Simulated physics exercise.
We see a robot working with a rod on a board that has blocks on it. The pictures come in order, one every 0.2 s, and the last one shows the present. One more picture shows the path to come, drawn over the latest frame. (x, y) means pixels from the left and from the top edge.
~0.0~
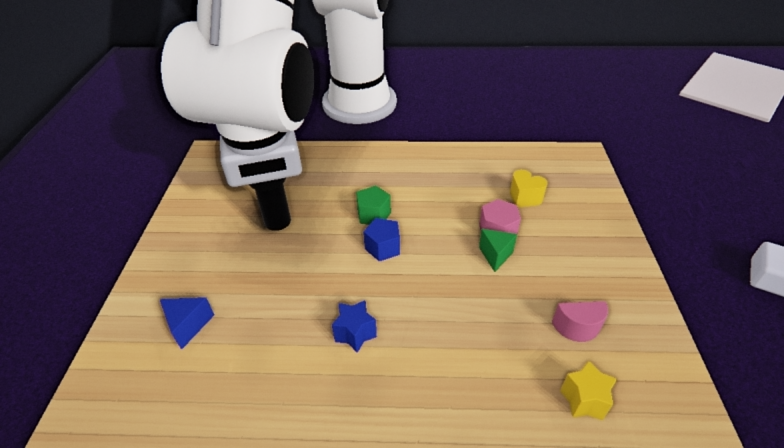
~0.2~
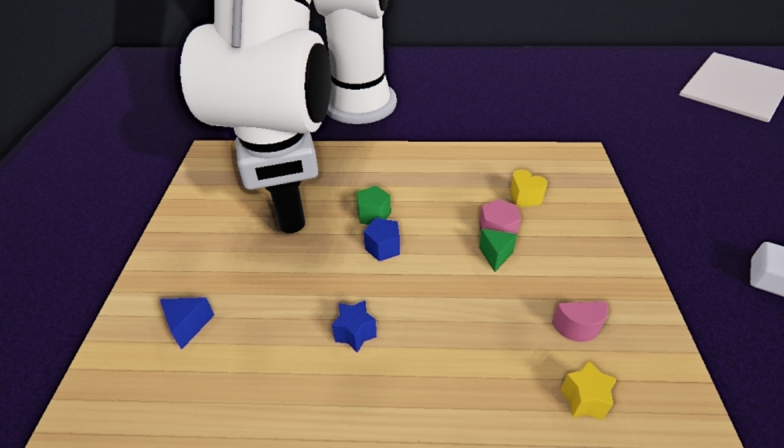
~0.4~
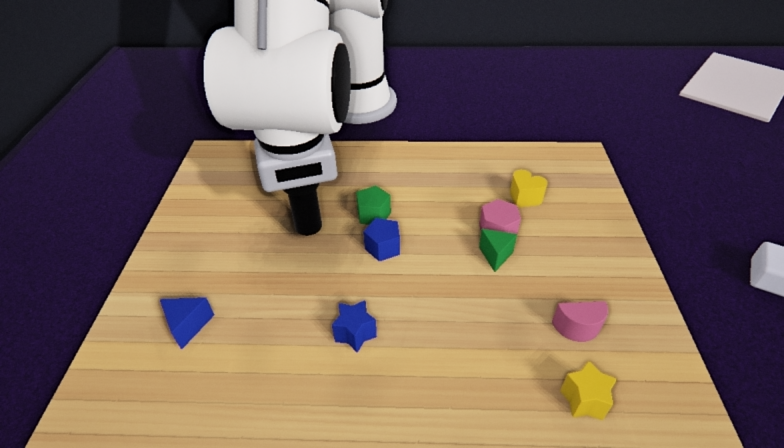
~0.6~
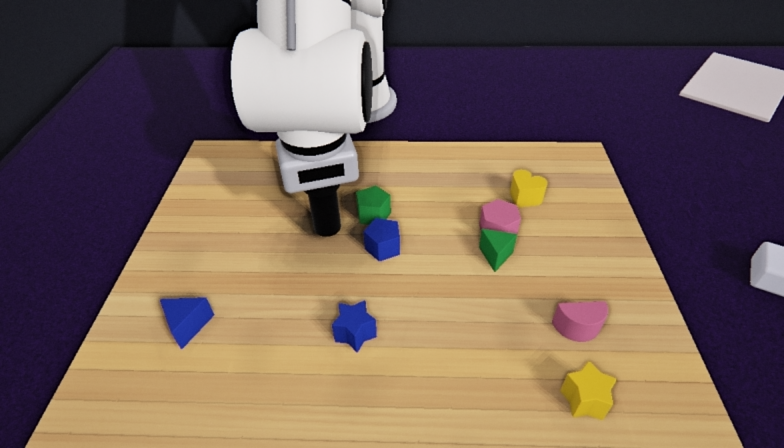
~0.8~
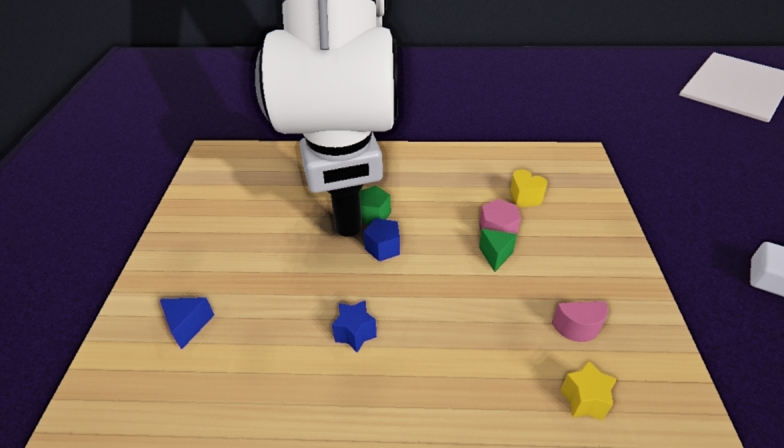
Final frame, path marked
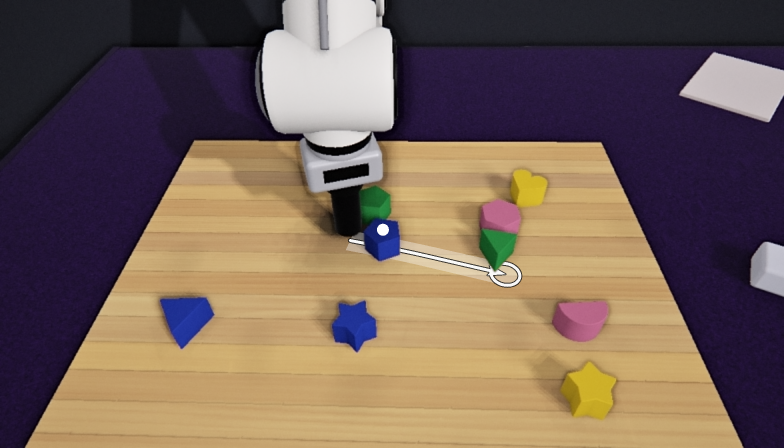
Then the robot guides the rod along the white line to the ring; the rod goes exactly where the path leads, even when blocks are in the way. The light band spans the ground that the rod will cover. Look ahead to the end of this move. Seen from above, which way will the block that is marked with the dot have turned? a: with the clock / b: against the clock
Letter b.
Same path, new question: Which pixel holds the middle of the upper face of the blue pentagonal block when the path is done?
Located at (541, 251).
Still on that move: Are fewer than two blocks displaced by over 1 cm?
No, I don't think so.
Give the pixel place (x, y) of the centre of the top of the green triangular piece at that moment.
Top centre: (547, 233).
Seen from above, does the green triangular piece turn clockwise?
No, it doesn't check out.
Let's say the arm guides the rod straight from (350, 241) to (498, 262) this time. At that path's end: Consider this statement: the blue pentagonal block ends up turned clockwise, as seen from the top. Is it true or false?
False.
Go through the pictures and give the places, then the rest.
In the first picture, lower end of the rod (278, 222), tops of blocks, green pentagonal block (372, 197), blue pentagonal block (383, 230), green triangular piece (499, 238).
In the second picture, rod (292, 224), blocks as before.
In the third picture, rod (309, 227), blocks as before.
In the fourth picture, rod (328, 228), blocks as before.
In the fifth picture, rod (349, 228), green pentagonal block (372, 197), blue pentagonal block (383, 230), green triangular piece (499, 238).
The drawn path runs from (350, 241) to (505, 274); the dot is on the blue pentagonal block.
On the path given first. One third of the way, rod (401, 237); blue pentagonal block (430, 237), turned 15° anticlockwise.
Two thirds of the way, rod (454, 249); blue pentagonal block (485, 246), turned 25° anticlockwise; green triangular piece (511, 239), turned 15° anticlockwise.
At the end, rod (508, 261); green pentagonal block not moved; blue pentagonal block (541, 251), turned 55° anticlockwise; green triangular piece (547, 233), turned 45° anticlockwise.
